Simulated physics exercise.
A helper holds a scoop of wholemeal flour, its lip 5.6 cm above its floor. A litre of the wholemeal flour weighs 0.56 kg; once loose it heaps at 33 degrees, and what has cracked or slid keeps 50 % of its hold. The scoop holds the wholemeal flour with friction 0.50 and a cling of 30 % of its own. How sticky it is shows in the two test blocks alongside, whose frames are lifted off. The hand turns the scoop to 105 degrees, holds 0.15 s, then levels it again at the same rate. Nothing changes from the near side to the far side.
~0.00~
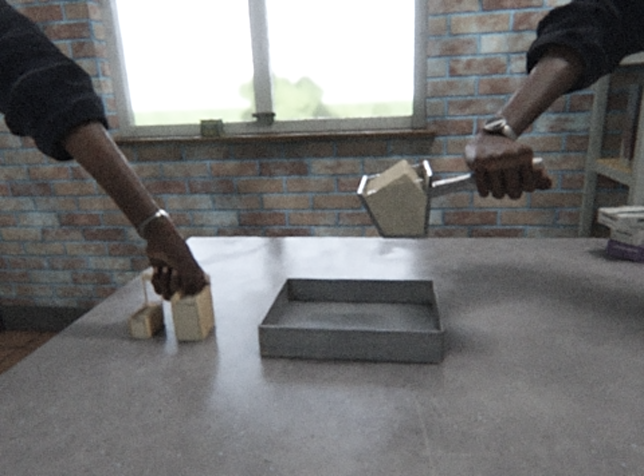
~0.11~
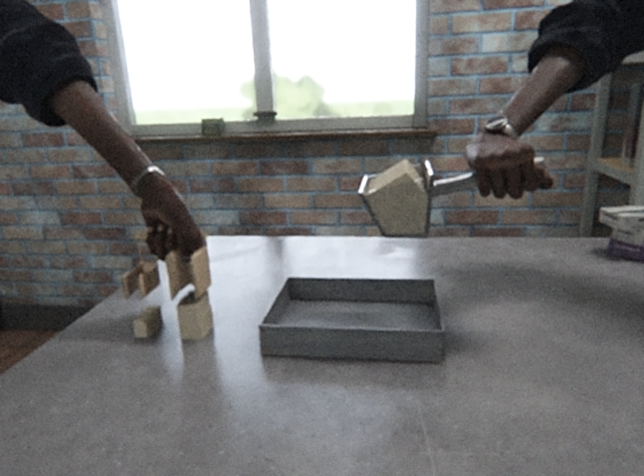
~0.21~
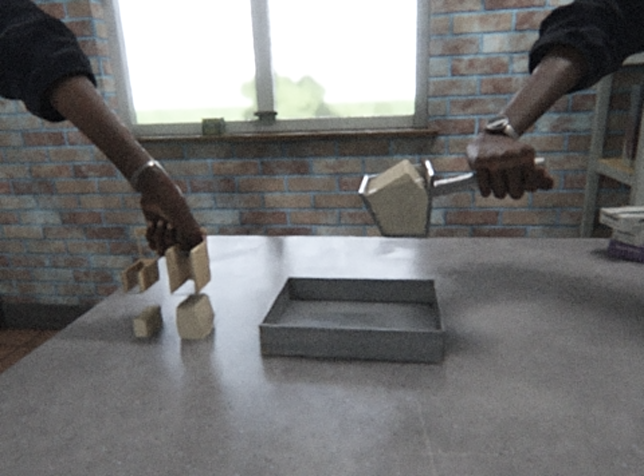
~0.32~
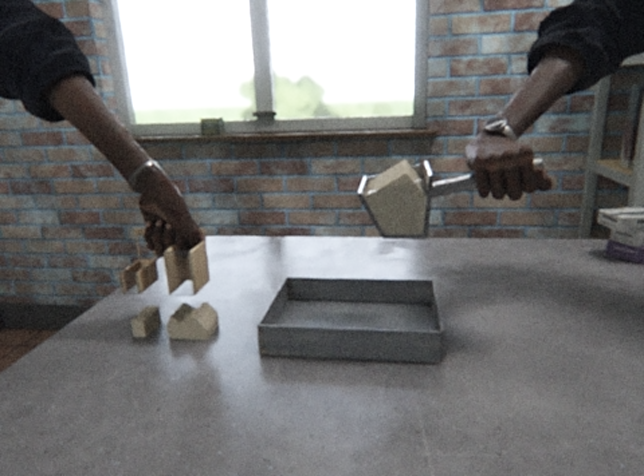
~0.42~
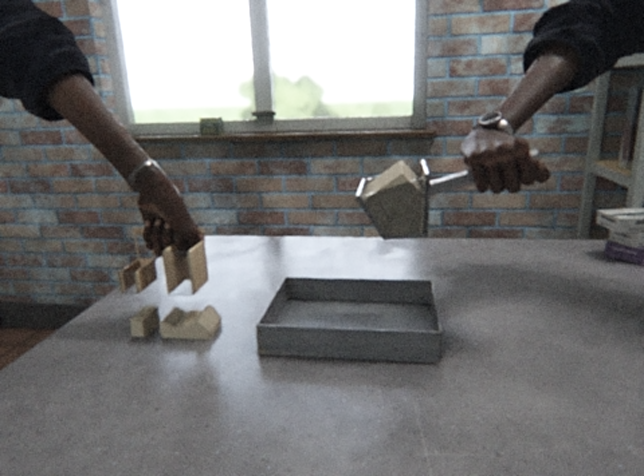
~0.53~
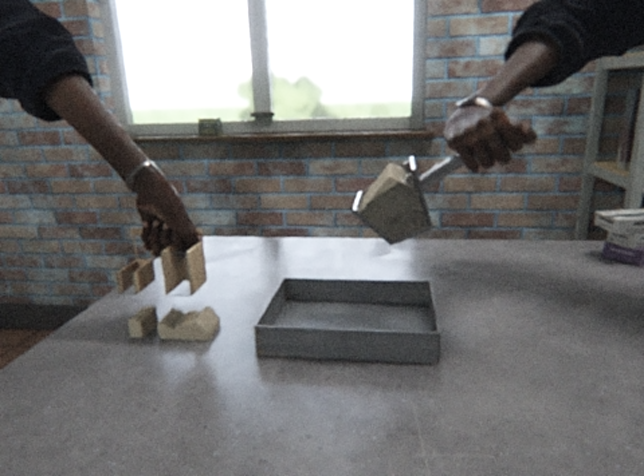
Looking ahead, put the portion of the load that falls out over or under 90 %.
It comes out over 90 %.
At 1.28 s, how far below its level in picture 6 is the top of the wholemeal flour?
About 15.0 cm.
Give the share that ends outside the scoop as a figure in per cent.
Some 100 per cent.
After 0.87 s, the scoop is at 87 degrees and 0 % has left it.
After 1.28 s, the scoop is at 100 degrees and 100 % has left it.
After 1.69 s, the scoop is at 24 degrees and 100 % has left it.
After 2.09 s, the scoop is at 0 degrees and 100 % has left it.
After 2.19 s, at the end, the scoop is at 0 degrees and 100 % has left it.
